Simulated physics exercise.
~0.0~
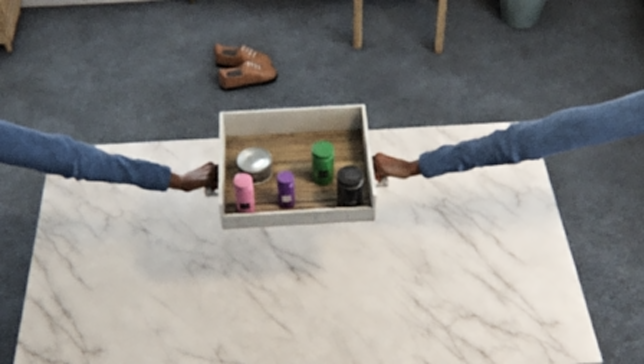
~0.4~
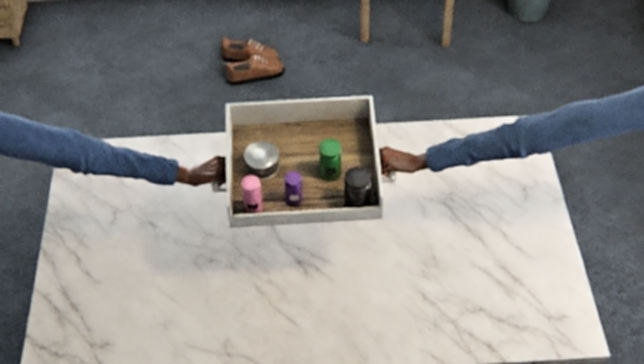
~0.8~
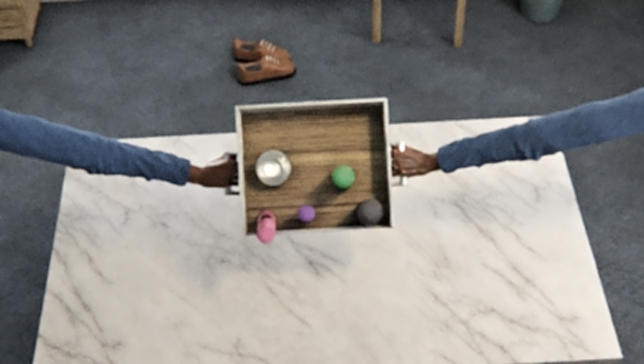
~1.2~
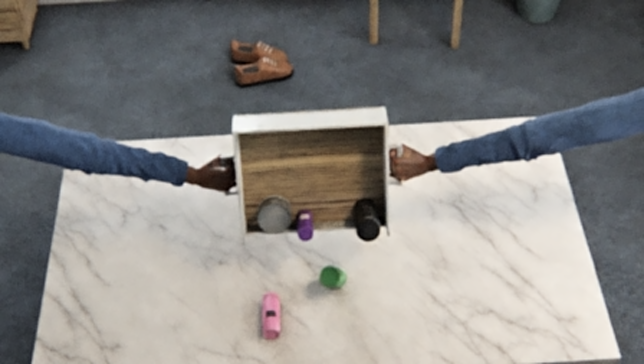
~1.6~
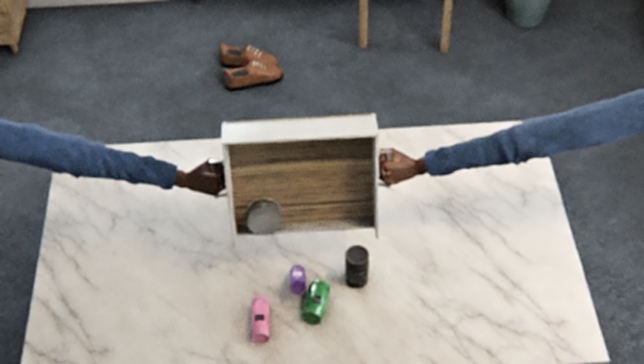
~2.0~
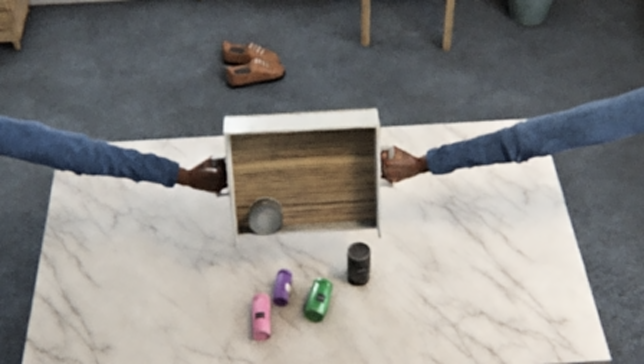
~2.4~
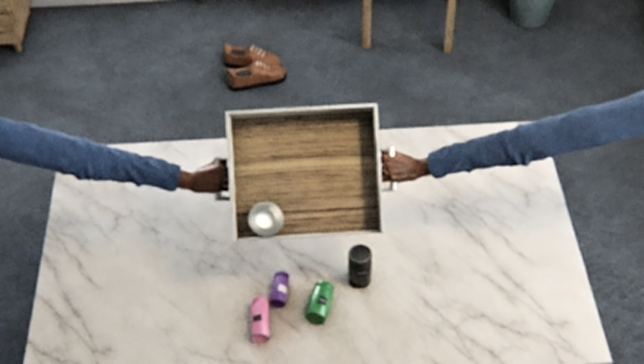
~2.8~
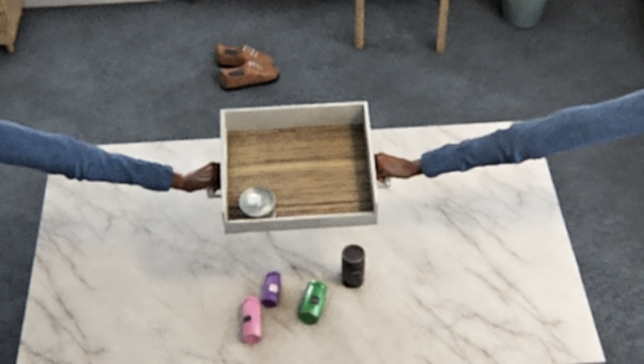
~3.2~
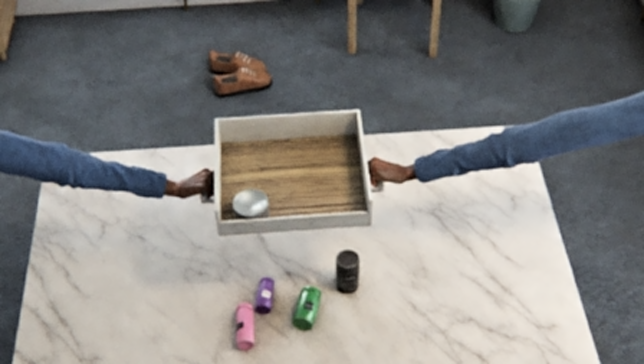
Two blue-sleeved arms, reaching in from left and right, hold a pale crate with a wooden bottom above a white marble table, seen from above, with brown shoes on the grey floor beyond. Inside sit a grey tub at the back left, a green jar, a black jar at right, and pink and purple shakers in front. The hands tip the crate steeply towards the near side, and the pink shaker and green jar drop out first. The purple shaker and black jar follow, while the tub slides to the near edge. The hands level the crate, leaving only the tub inside and the other four on the marble.
